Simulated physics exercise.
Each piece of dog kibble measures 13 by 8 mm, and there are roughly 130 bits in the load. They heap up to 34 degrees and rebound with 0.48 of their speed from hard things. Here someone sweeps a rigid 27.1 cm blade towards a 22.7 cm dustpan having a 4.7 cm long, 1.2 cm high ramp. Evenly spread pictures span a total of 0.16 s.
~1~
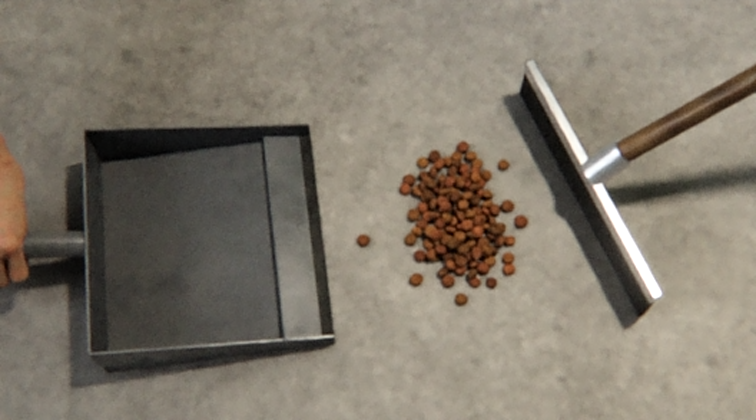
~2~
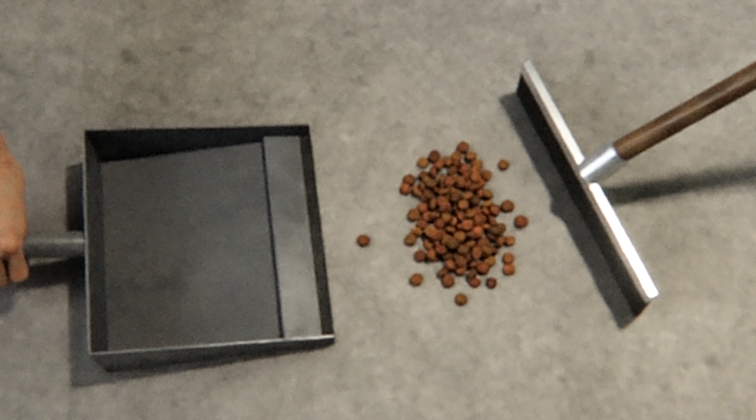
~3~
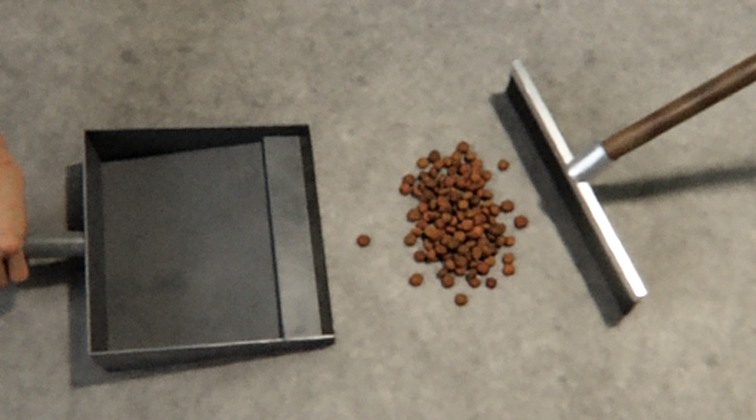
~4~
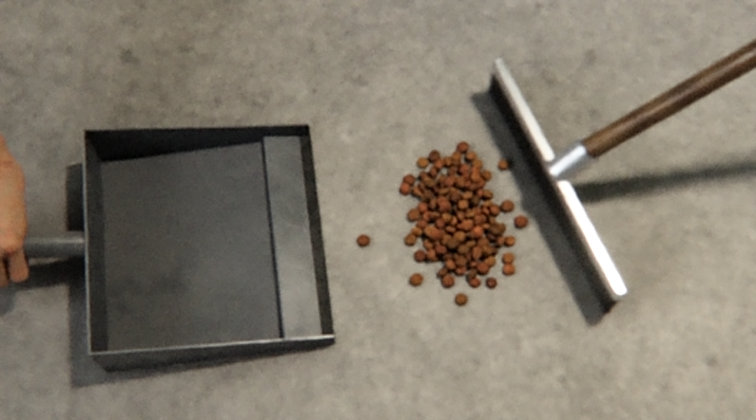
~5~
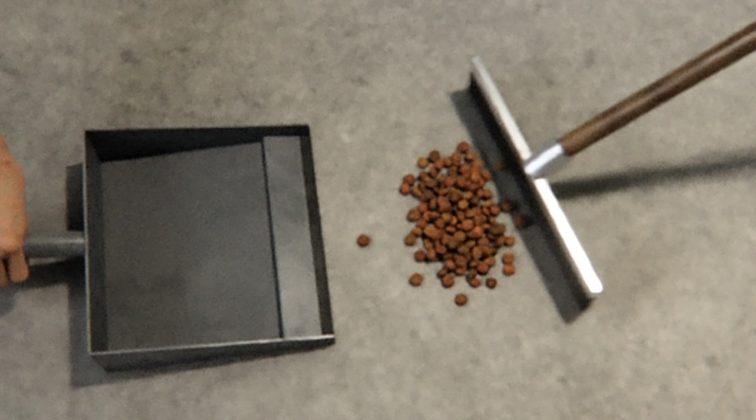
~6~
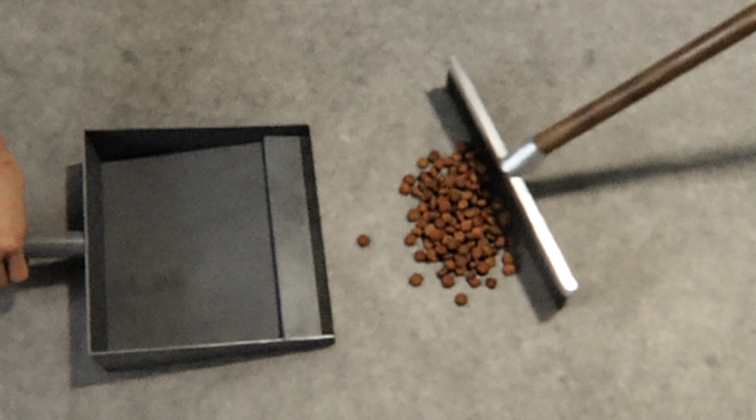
A hand at the left edge grips the handle of a dark metal dustpan lying on a mottled grey floor, seen from above by a still camera. A loose pile of reddish-brown kibble sits mid-floor, with a silver-backed blade on a brown wooden handle slanting to its right. The blade slides steadily leftward and presses into the pile's right edge, nudging a few pieces, while the dustpan stays still.
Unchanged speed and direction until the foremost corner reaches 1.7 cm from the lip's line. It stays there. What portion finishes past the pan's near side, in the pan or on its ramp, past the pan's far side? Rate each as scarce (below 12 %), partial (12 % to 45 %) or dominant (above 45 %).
Ratings: Near side - scarce; pan - scarce; far side - scarce.
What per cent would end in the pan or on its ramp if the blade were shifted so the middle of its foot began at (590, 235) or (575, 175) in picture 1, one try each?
Around 10 percent, then around 0 percent.
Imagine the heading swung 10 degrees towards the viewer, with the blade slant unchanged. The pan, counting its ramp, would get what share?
10 per cent.
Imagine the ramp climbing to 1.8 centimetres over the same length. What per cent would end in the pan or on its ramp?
Estimated share: Around 5 in a hundred.
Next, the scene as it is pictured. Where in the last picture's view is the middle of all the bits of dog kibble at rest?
When it all comes to rest, the middle is near (349, 244).
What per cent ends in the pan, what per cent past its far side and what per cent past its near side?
Near side 5 %, pan 5 %, far side 0 %.
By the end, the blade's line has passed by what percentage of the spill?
Estimate: Near 0 %.
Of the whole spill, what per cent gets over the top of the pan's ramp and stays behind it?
It comes to some 0 per cent.
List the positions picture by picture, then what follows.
The first picture shows blade from (653, 297) to (530, 70), moved 0.0 cm, 0 of the pieces shifted so far; middle of the pieces at (462, 216); pan at (194, 250).
The second picture shows blade from (649, 296) to (526, 70), moved 0.4 cm, 0 of the pieces shifted so far; middle of the pieces at (462, 216).
The third picture shows blade from (638, 295) to (516, 69), moved 1.5 cm, 0 of the pieces shifted so far; middle of the pieces at (462, 216).
The fourth picture shows blade from (618, 294) to (498, 68), moved 3.3 cm, 0 of the pieces shifted so far; middle of the pieces at (462, 216).
The fifth picture shows blade from (593, 292) to (476, 66), moved 5.6 cm, 0 of the pieces shifted so far; middle of the pieces at (462, 216).
The sixth picture shows blade from (568, 290) to (453, 64), moved 7.9 cm, 8 of the pieces shifted so far; middle of the pieces at (453, 221); pan at (194, 250).
Then, 0.11 s after the last picture, middle of the blade 11 cm from the lip; 0 % over the lip, far side 0 %, near side 0 %.
Then, 0.18 s after the last picture, middle of the blade 6 cm from the lip; 0 % over the lip, far side 0 %, near side 0 %.
Then, 0.39 s after the last picture, middle of the blade 5 cm from the lip; 5 % over the lip, far side 0 %, near side 5 %.
In the end, near side 5 %, pan 5 %, far side 0 %, in front of the lip or behind the blade 85 %.
